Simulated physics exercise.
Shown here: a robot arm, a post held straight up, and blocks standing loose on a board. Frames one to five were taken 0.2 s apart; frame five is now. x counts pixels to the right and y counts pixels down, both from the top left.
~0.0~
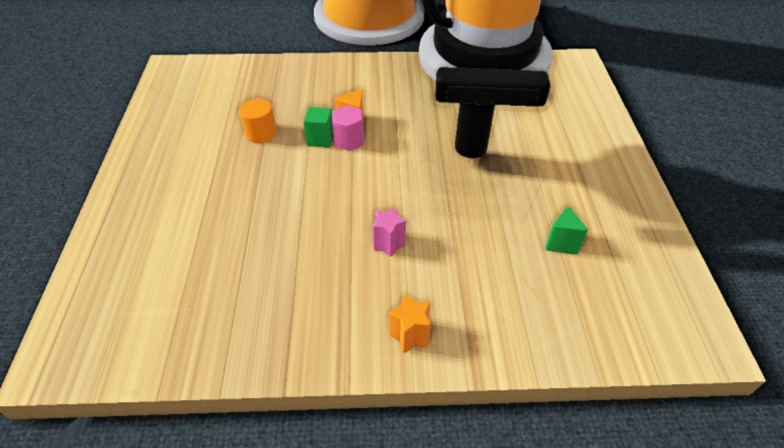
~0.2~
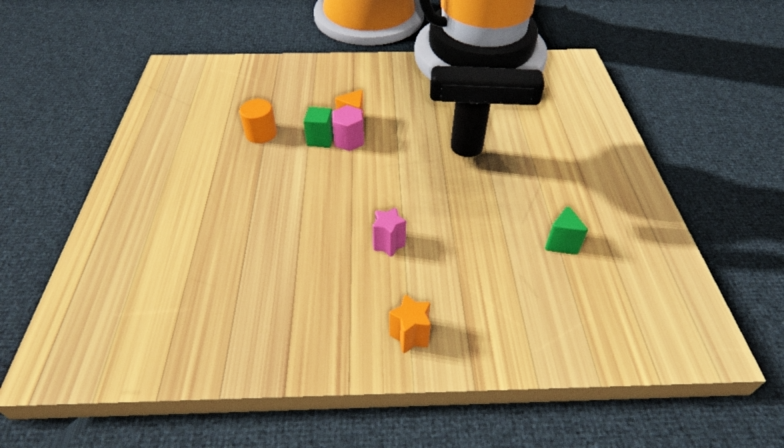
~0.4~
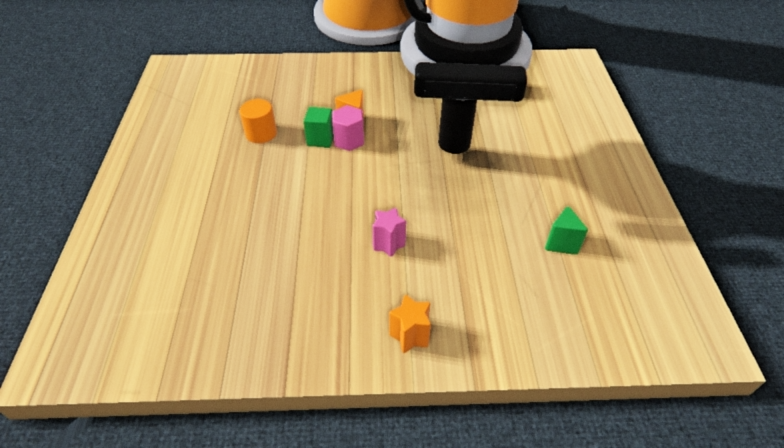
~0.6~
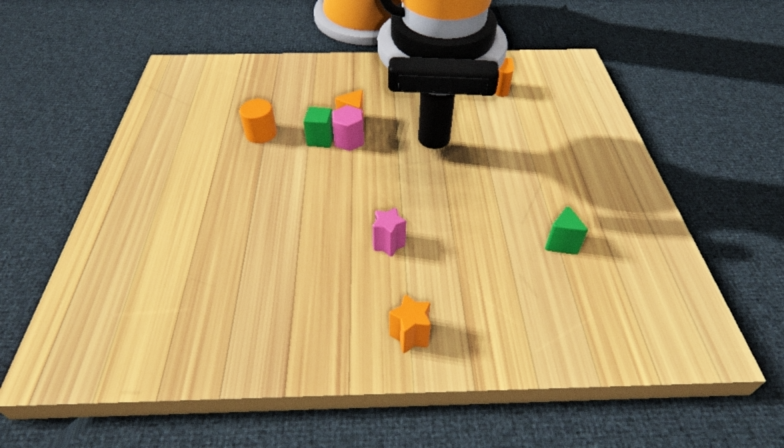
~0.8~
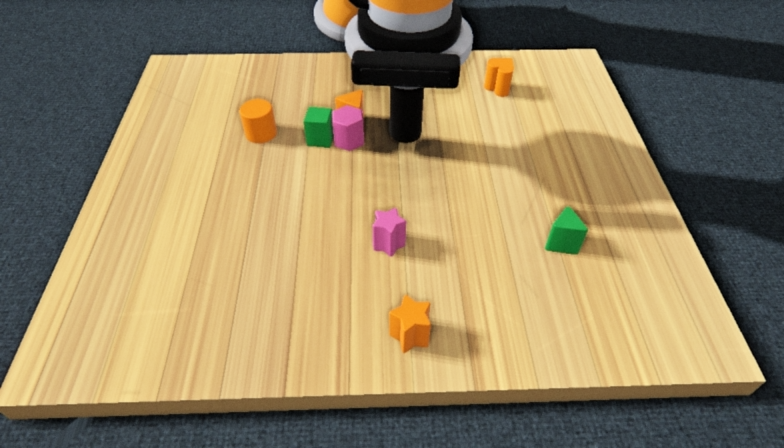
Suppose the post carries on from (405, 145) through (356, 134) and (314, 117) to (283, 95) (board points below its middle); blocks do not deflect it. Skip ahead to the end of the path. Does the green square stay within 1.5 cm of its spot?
It seems not.
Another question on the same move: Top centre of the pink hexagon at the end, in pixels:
About (280, 101).
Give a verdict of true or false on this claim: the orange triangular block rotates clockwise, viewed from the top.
Verdict: True.
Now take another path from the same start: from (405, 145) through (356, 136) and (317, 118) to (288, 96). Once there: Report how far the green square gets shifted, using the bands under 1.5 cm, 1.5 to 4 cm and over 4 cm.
It shifts by more than 4 cm.
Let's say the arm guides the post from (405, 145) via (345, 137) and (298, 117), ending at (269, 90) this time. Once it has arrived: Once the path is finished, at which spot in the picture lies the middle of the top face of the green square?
The centre of its top will be at (232, 104).
On the path given first. One third of the way, post (354, 122); green square (294, 114), turned 20° anticlockwise; pink hexagon (322, 110); orange triangular block (345, 92), turned 40° clockwise.
Two thirds of the way, post (312, 104); orange circular block (247, 108); green square (268, 119), turned 70° anticlockwise; pink hexagon (283, 103), turned 70° anticlockwise; orange triangular block (333, 82).
At the end, post (281, 83); orange circular block (247, 108); green square (268, 119), turned 70° anticlockwise; pink hexagon (280, 101), turned 85° anticlockwise; orange triangular block (333, 82), turned 125° clockwise.
